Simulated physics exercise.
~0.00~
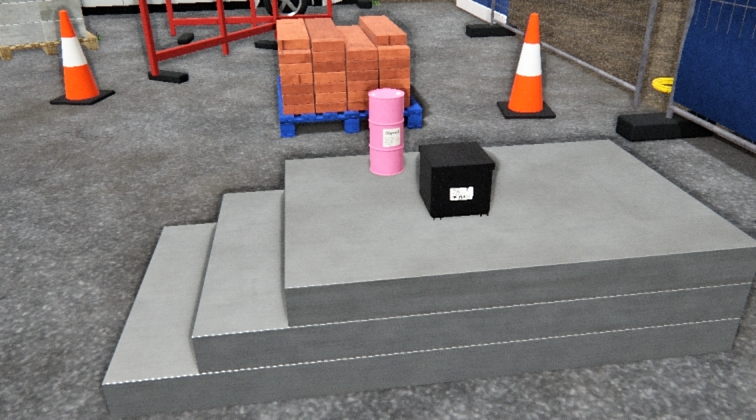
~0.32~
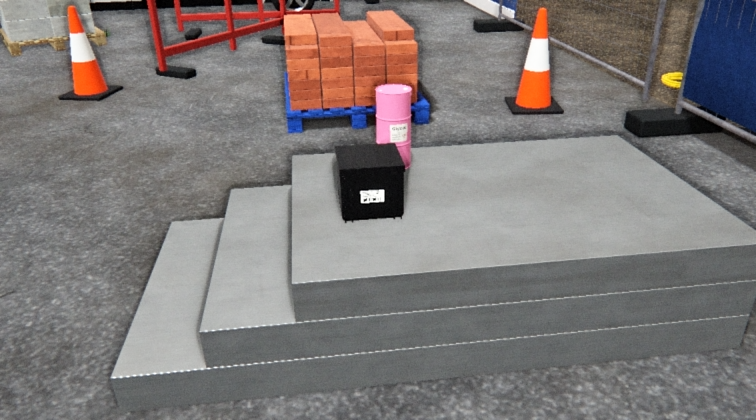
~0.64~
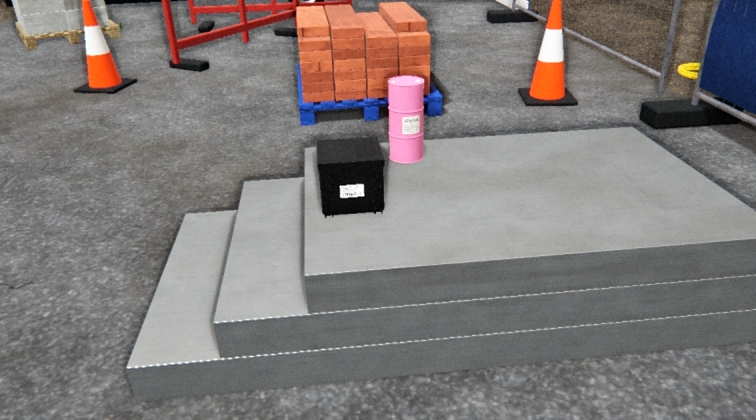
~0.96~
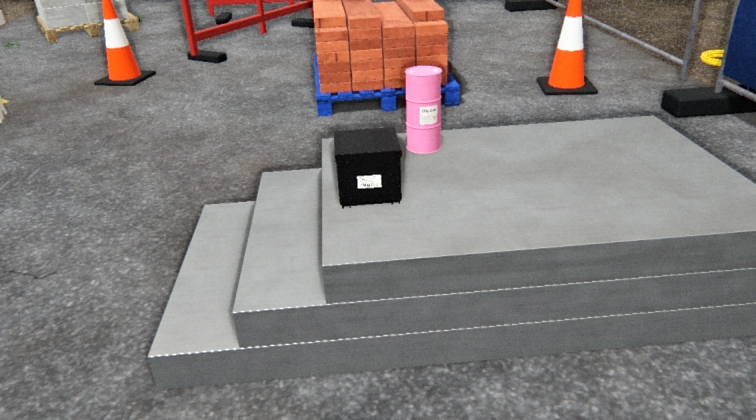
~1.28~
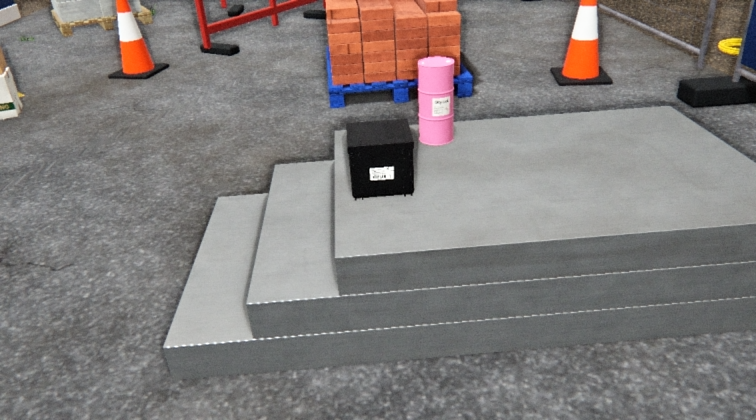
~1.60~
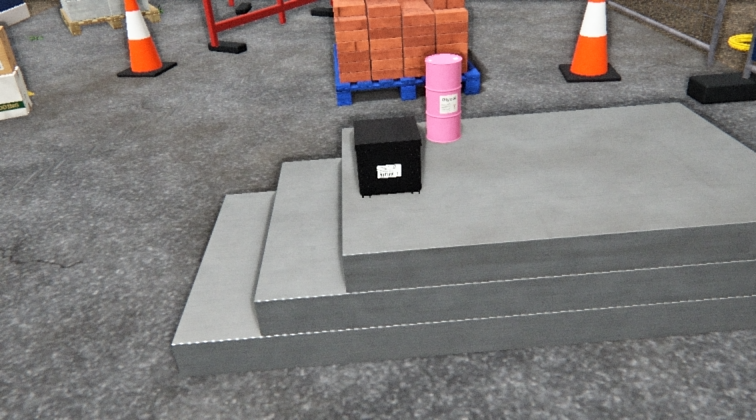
A black box slid left across the top of some grey steps, passing in front of a pink barrel that stayed put, and stopped near the edge of the top level, where it remained as the view shifted slightly.
